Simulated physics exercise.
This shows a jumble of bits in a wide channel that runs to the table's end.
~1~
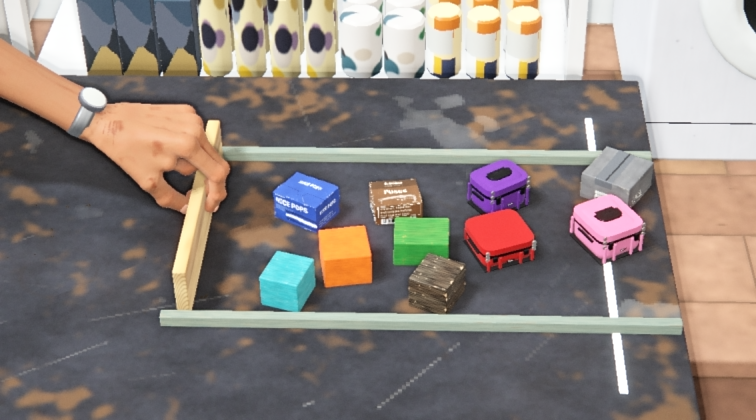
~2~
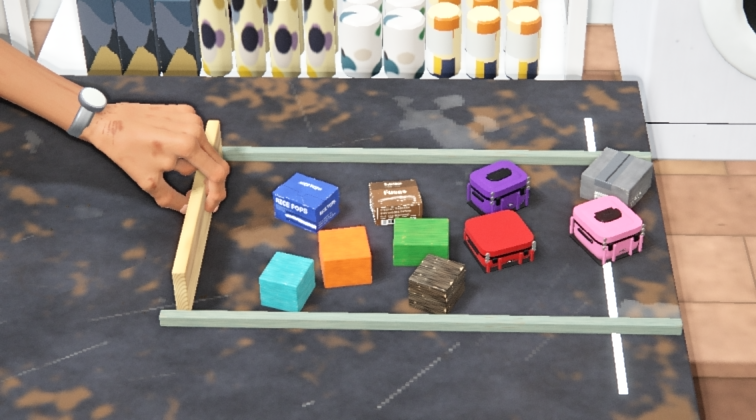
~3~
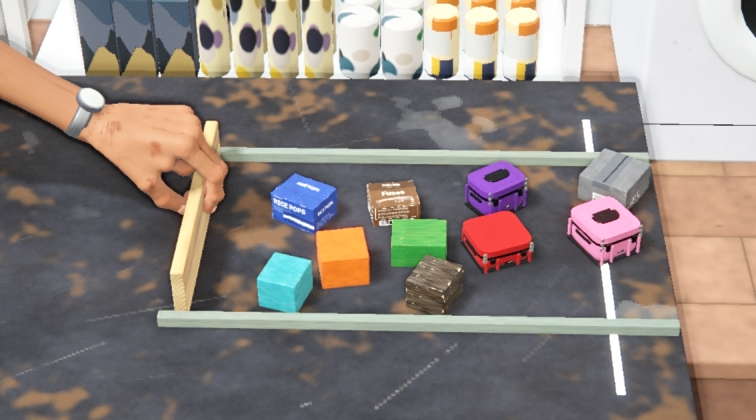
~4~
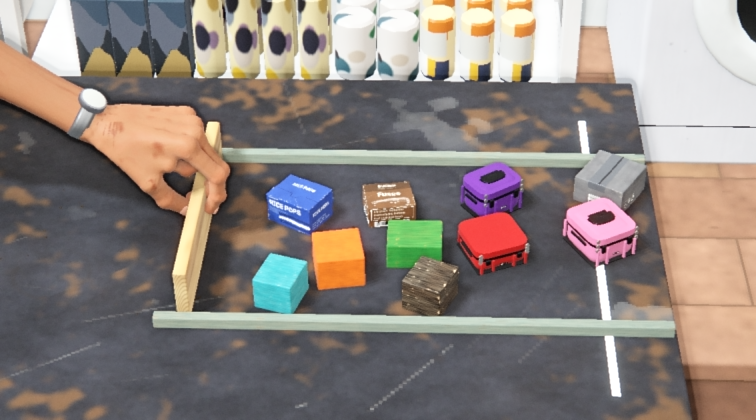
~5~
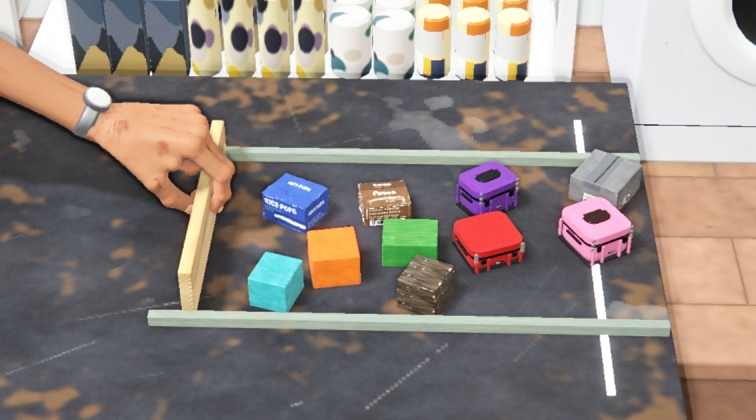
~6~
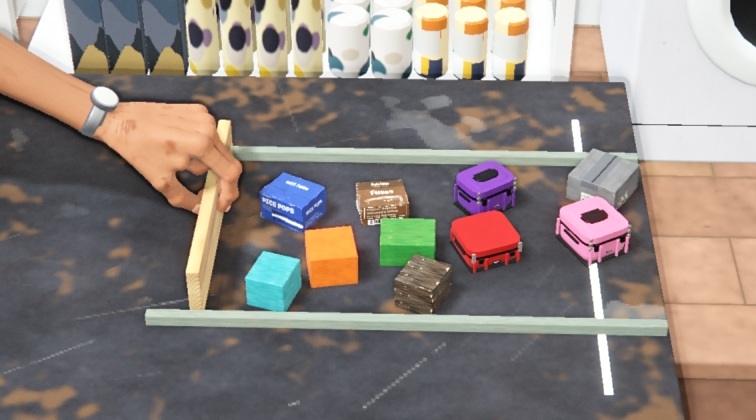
On a dark, mottled tabletop seen from above at an angle, two pale green rails form a channel toward the table's right edge. Between them sit blue, brown, turquoise, orange, green and dark boxes and blocks, with purple, red and pink cases and a grey box near white tape at right. The view drifts slightly right as a hand at left slides a wooden board a little rightward, the objects staying still.
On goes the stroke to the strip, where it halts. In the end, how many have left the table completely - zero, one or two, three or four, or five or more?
Five or more leave.
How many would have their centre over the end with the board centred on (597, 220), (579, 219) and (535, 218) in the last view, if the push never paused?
The numbers past the end are 6, 5 and 3.
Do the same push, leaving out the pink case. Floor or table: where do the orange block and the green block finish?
So the orange block is still there and the green block is still there.
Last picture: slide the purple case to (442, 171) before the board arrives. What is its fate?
From that start, the object then is safe.
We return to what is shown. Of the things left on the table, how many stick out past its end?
It totals 1.
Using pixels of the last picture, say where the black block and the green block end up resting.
In the last picture the black block sits at (666, 290) while the green block sits at (618, 233).
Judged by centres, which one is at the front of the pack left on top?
Looks like the black block to me.
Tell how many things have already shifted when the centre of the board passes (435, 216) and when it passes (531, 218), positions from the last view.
Counts: 9 / 10.
Early on, none off yet; grey box at rest near (603, 181); pink case at rest near (593, 231); purple case at rest near (485, 190).
A while later, none off yet; grey box travelled a little near (618, 180); pink case at rest near (593, 231); purple case travelled well along near (566, 195).
Further along, one off so far; grey box in the air near (669, 390); pink case leaning a little near (671, 236); purple case travelled well along near (659, 202).
Finally, the number that fall off is five or more; lost, brown box, red case, purple case, pink case and grey box.
